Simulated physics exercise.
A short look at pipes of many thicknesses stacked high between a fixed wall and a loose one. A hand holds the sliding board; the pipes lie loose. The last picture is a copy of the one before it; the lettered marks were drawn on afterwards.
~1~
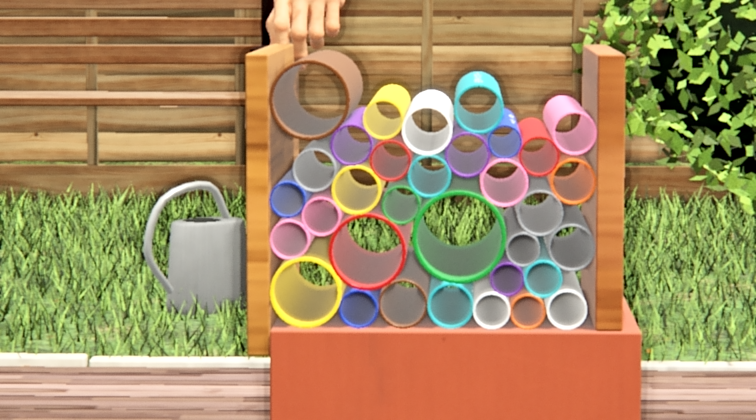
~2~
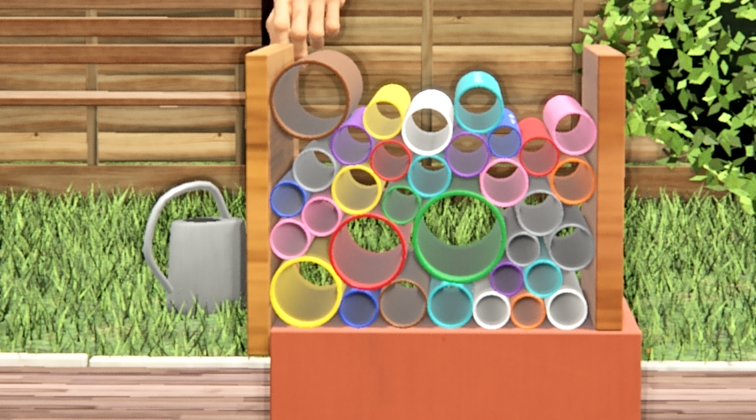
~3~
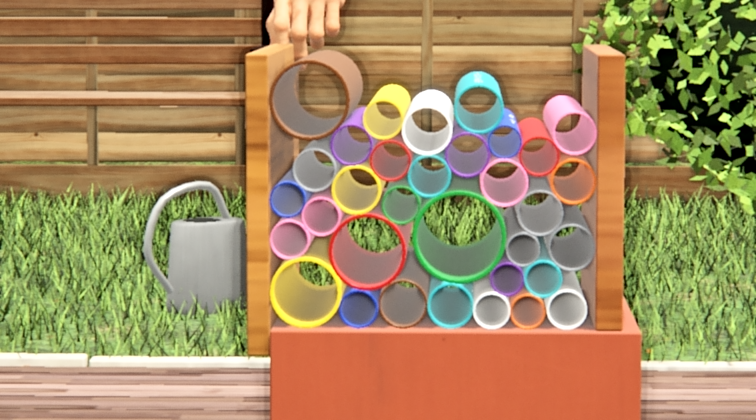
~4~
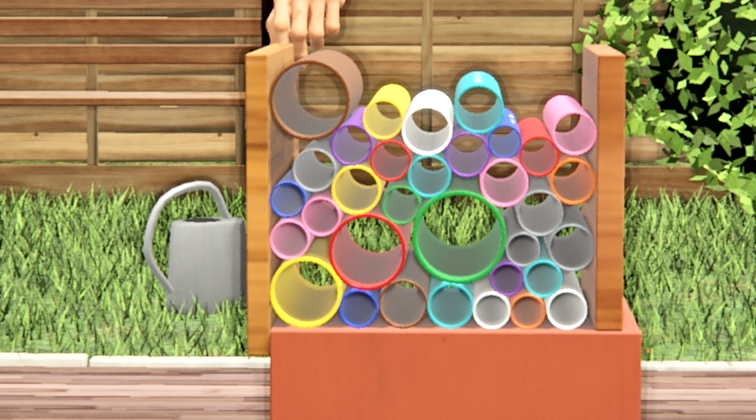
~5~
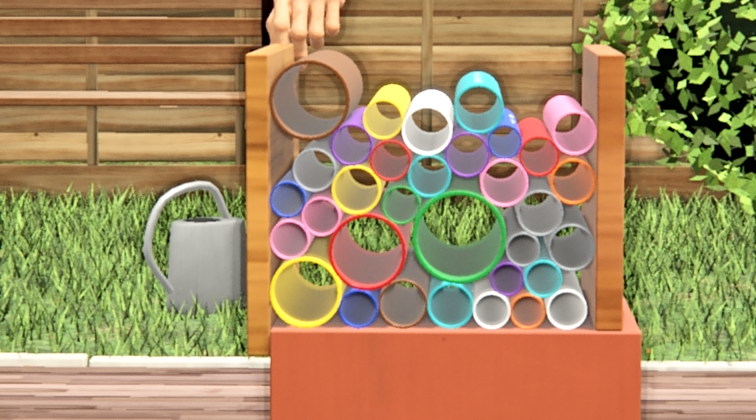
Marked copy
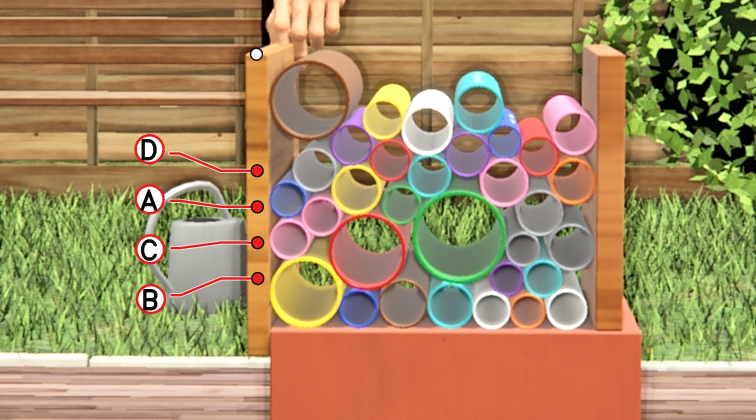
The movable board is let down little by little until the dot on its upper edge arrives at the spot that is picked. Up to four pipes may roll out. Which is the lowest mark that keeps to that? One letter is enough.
Mark A is as low as it can go.
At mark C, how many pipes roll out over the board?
The count is five.
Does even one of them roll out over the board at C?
Yes.
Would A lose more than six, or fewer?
It loses fewer than six.
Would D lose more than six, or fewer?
It loses fewer than six.
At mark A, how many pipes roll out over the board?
At A the number is one.
On the copy, A at (257, 207); B at (258, 279); C at (257, 243); D at (257, 171); the white dot at (256, 54).
On A. First, top of the board (269, 125).
Then, top of the board (270, 205).
Finally, top of the board (270, 206), one out over the board.
By contrast, B more than four out over the board; C five out over the board; D none out over the board.
